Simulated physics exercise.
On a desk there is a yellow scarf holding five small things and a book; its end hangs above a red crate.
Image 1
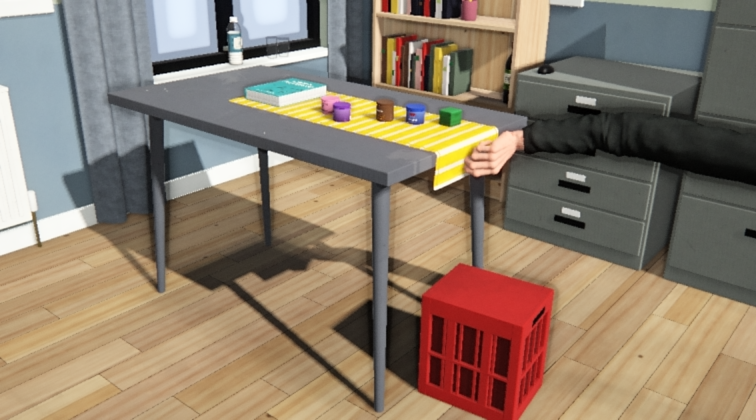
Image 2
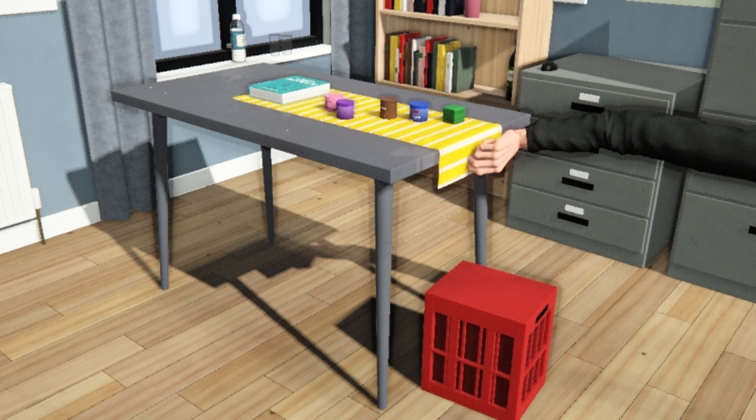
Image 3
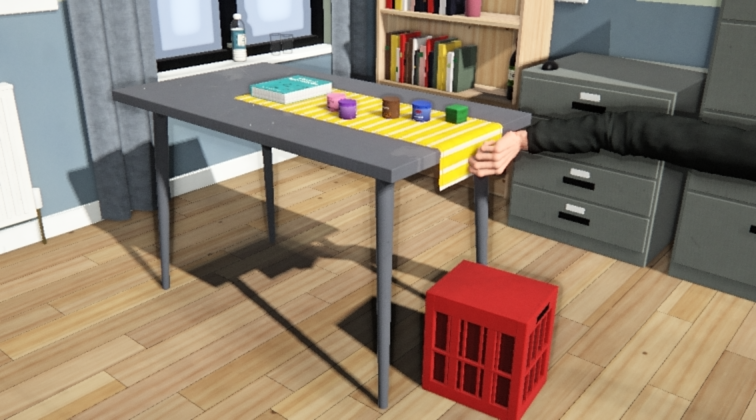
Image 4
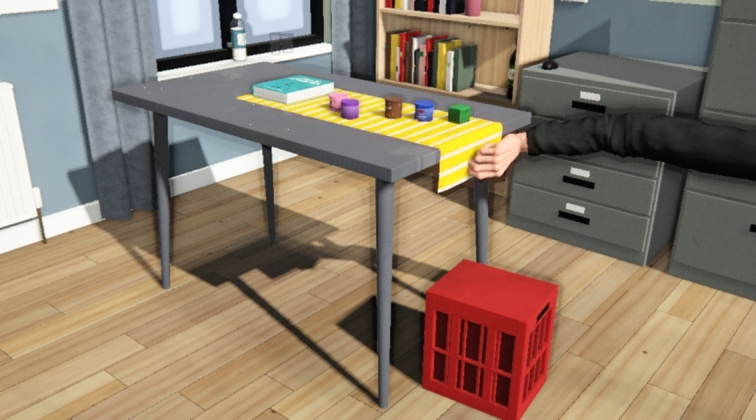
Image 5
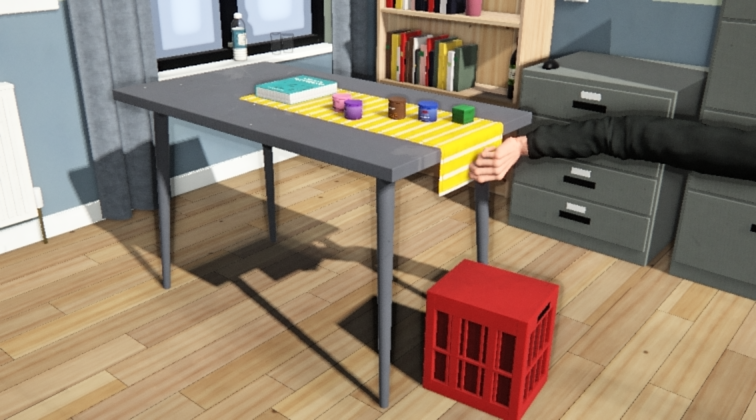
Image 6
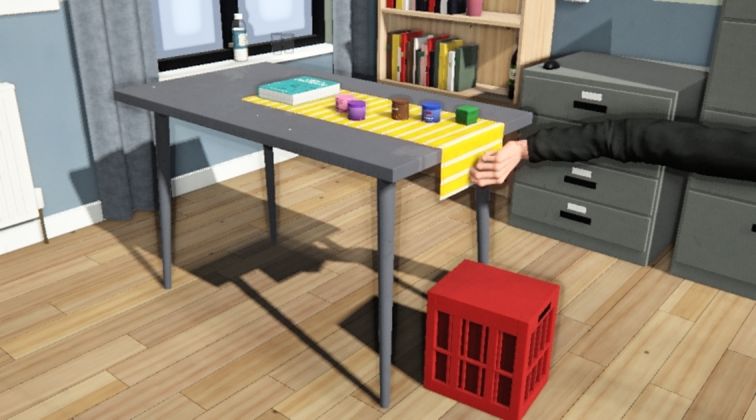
The clip opens on a gray desk where a book and five small colored objects rest on a yellow striped cloth, its end hanging above a red crate. A hand at the right gradually pulls the cloth, and the objects and book shift slightly right with it as the hanging end lengthens a little.
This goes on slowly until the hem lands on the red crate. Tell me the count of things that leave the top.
The count is three.
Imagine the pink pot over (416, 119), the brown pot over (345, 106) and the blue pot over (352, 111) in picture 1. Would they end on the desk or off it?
I reckon the pink pot takes a fall, the brown pot hangs on and the blue pot hangs on.
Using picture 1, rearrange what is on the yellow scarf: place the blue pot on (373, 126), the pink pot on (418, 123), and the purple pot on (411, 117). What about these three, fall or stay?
So, the blue pot ends up down, the pink pot ends up down, the purple pot ends up down.
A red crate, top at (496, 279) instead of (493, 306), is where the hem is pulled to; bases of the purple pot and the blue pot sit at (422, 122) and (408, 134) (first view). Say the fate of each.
So the purple pot leaves, and the blue pot leaves.
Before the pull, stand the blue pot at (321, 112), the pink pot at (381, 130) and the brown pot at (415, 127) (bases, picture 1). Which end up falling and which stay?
The blue pot stays aboard, the pink pot is lost, the brown pot is lost.
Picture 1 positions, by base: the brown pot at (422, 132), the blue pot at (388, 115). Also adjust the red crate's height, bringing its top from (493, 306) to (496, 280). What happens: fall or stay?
Brown pot: Lost; blue pot: Safe.
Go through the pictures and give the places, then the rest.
Hem (435, 190); green cube (451, 110); blue pot (416, 106); brown pot (385, 101); purple pot (342, 104); pink pot (331, 98); top of the crate (493, 306), in the first picture.
Hem (438, 188); green cube (454, 107), in the second picture.
Hem (440, 190); blue pot (422, 103), in the third picture.
Hem (438, 192); brown pot (394, 98); top of the crate (497, 302), in the fourth picture.
Hem (439, 196); purple pot (353, 101), in the fifth picture.
Hem (440, 200); green cube (467, 108); blue pot (431, 104); brown pot (400, 100); purple pot (357, 102); pink pot (345, 96), in the sixth picture.
Early on, hem near (471, 214); green cube gone.
Midway, hem near (470, 258); green cube and blue pot gone.
Near the end, hem on the crate; green cube, blue pot and brown pot gone.
Finally, hem on the crate; green cube, blue pot and brown pot gone. Over the edge go three.
